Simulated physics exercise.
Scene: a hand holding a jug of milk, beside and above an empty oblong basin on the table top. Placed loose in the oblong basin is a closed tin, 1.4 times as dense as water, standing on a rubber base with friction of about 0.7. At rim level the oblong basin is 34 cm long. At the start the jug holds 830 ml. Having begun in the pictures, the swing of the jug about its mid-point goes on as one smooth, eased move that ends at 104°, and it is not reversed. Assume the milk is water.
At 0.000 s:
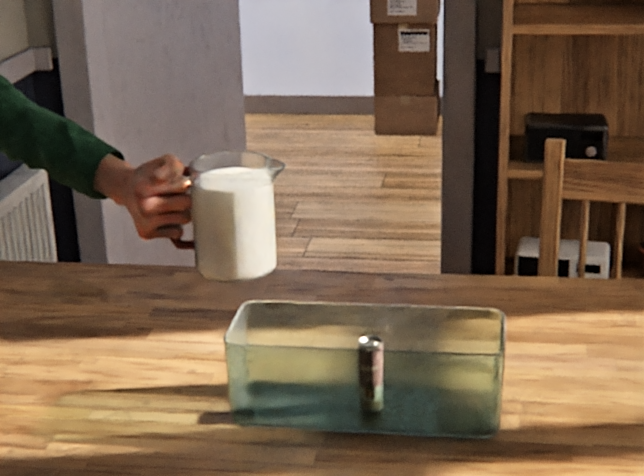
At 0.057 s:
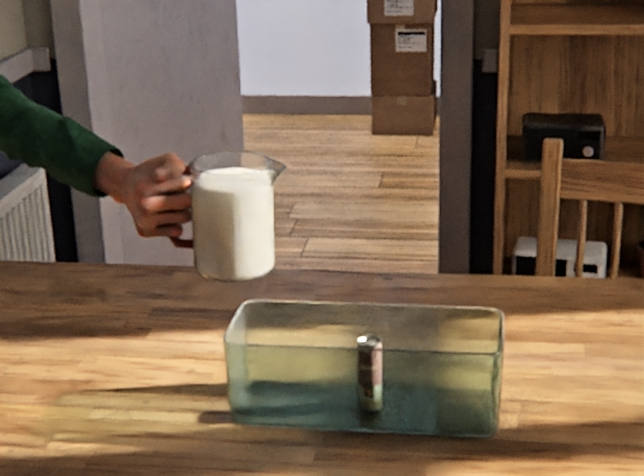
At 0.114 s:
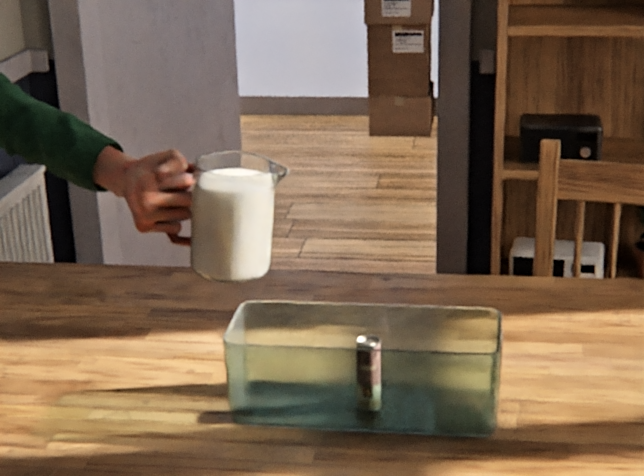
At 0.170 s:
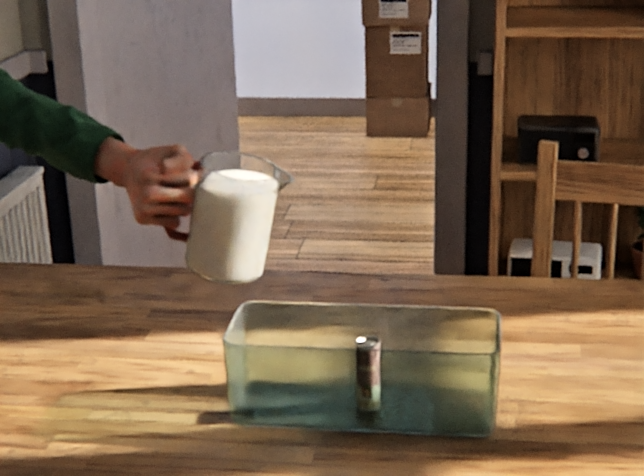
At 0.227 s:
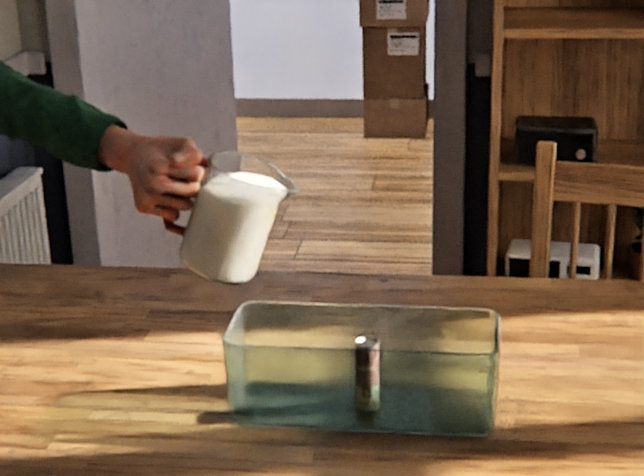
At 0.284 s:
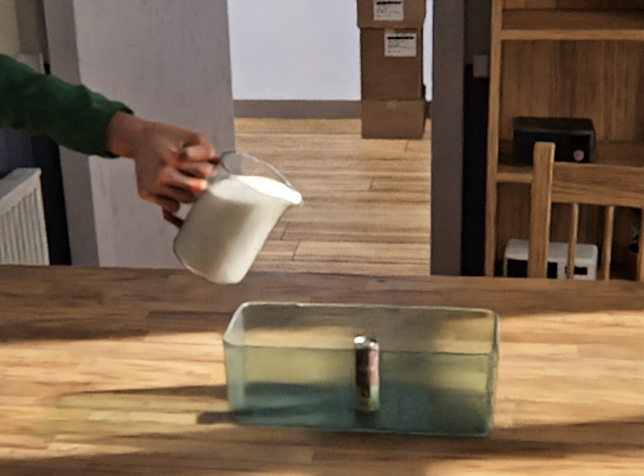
A hand in a green sleeve reaches in from the left, holding a clear glass jug of milk above a wooden table, seen from the front and slightly above in a sunlit room. An oblong, greenish glass basin holds a small upright tin, with stacked boxes and wooden shelves behind. The hand first keeps the jug upright, then tilts it steadily rightward as the view drifts very slightly.
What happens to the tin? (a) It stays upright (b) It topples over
b.
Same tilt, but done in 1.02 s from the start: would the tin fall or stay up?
The tin tumbles.
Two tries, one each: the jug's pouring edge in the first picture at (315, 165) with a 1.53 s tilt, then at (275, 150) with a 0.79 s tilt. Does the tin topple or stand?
First it stays on its base; then it tips over.
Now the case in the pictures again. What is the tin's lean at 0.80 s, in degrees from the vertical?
It leans about 0° from upright.
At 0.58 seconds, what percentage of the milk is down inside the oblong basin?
Near 10 in a hundred.
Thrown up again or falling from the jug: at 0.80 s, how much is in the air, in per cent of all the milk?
Some 18 % is up in the air.
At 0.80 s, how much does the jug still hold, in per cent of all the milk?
Remaining share: Approx. 24 %.
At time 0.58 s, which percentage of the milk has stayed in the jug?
Roughly 70 per cent.
Then, 0.58 s in, the tilt is 88° and 70 per cent is still to pour; the tin stands where it began.
Then, 0.80 s in, the tilt is 104° and 25 per cent is still to pour; the tin stands 2 cm from where it began.
Then, 1.03 s in, the tilt is 104° and 5 per cent is still to pour; the tin leans 48°.
Then, 1.28 s in, the tilt is 104° and 1 per cent is still to pour; the tin lies on its side.
Finally, the tin lies on its side.
